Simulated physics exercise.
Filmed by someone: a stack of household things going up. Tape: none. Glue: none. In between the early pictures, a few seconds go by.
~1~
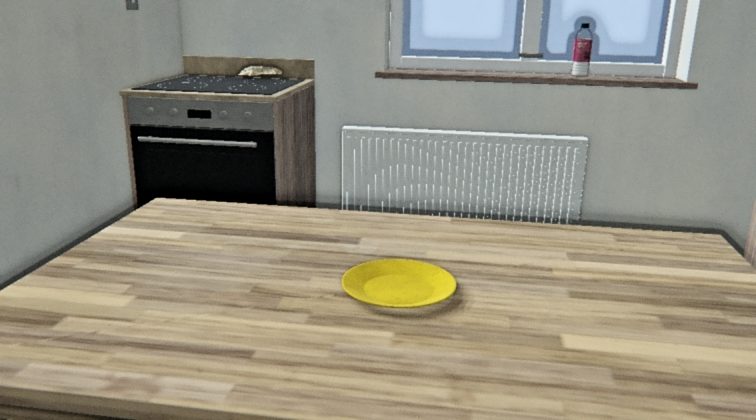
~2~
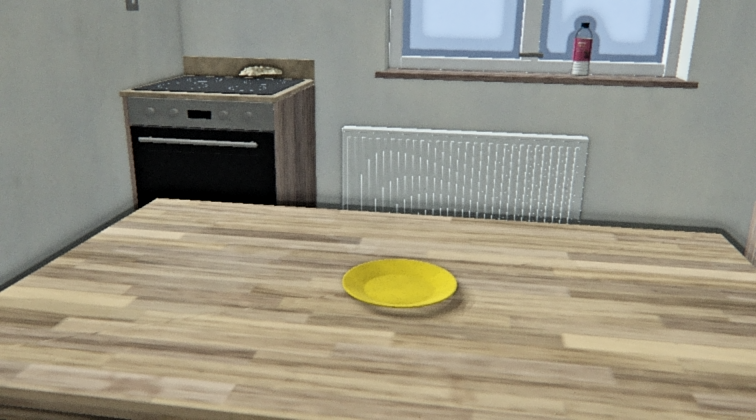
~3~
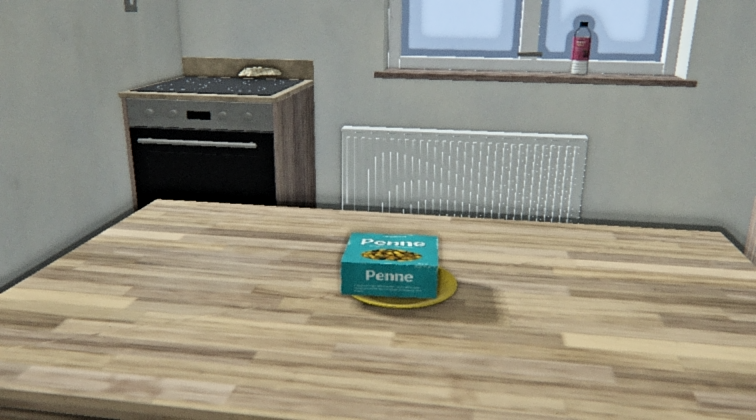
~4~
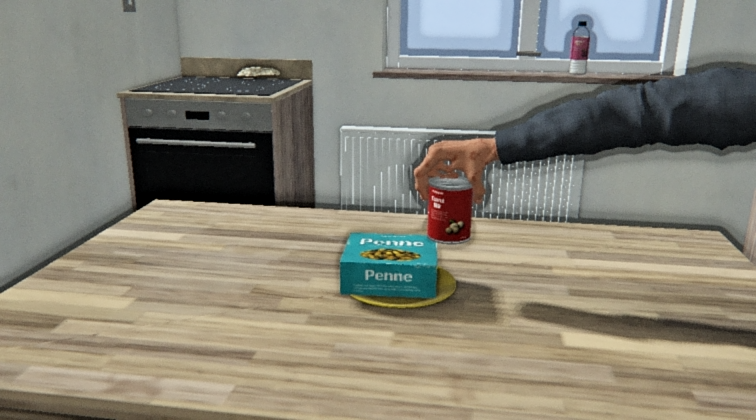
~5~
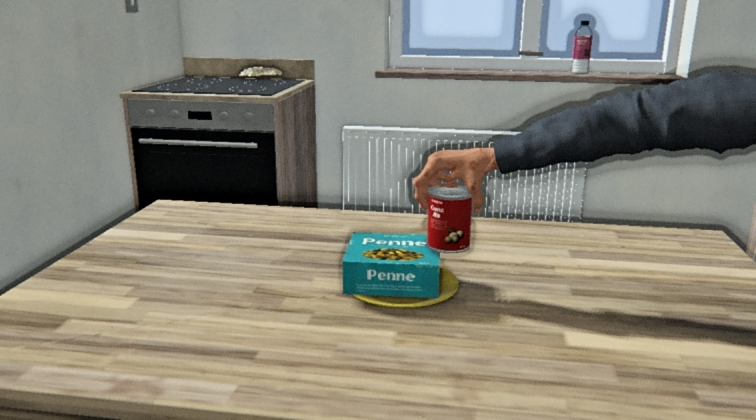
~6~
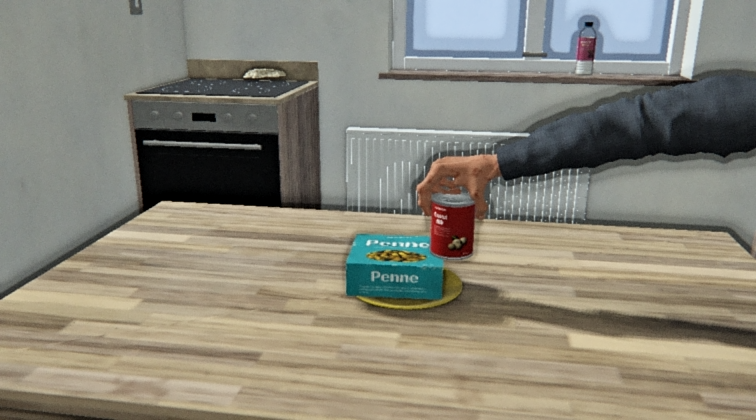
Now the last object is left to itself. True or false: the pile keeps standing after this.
False.
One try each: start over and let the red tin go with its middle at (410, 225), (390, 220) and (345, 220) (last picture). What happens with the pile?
The pile does not fall at first, does not fall second and goes down third.
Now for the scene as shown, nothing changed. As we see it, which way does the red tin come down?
It ends up further right.
Then, 0.30 s past the last view, red tin now fallen.
Then, 0.40 s past the last view, things are still on the move.
Then, 0.50 s past the last view, as before.
Then, 1.80 s past the last view, nothing new.
Finally, fallen, red tin; the other 2 still in place. Final places as the last picture's camera would see them, red tin near (492, 279). The pile gives way.
